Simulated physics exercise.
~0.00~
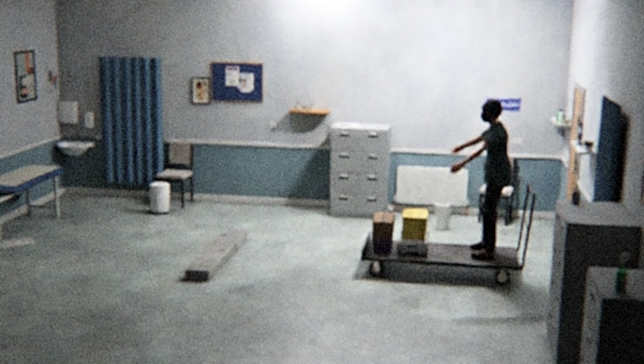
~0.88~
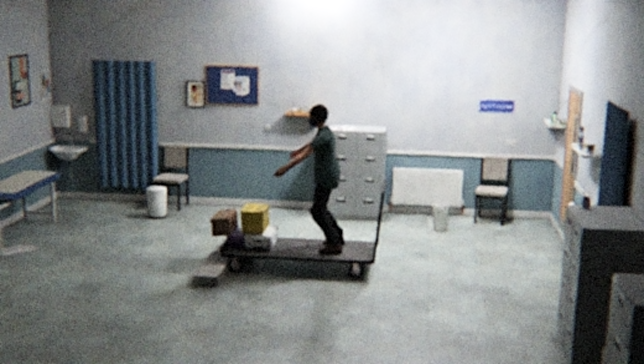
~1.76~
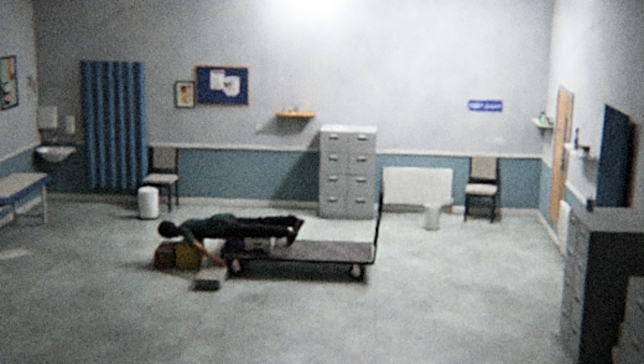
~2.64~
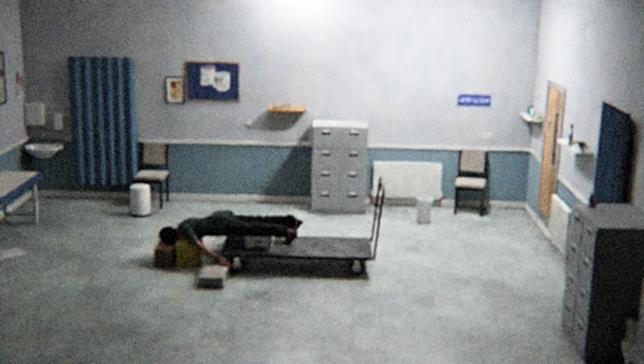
A person in dark clothes stands with arms stretched forward on a dark flatbed trolley at the right of a clinic-like room, seen from slightly above across the floor. Ahead of them on the deck are a yellow tote, a brown carton and smaller cases, with blue curtain and grey cabinets behind. The trolley rolls left to a low kerb and stops. The tote and carton tumble over the front rim, and the person topples forward after them. At the end the person lies face down, stretched past the deck's front over the boxes, while the smaller cases remain aboard.
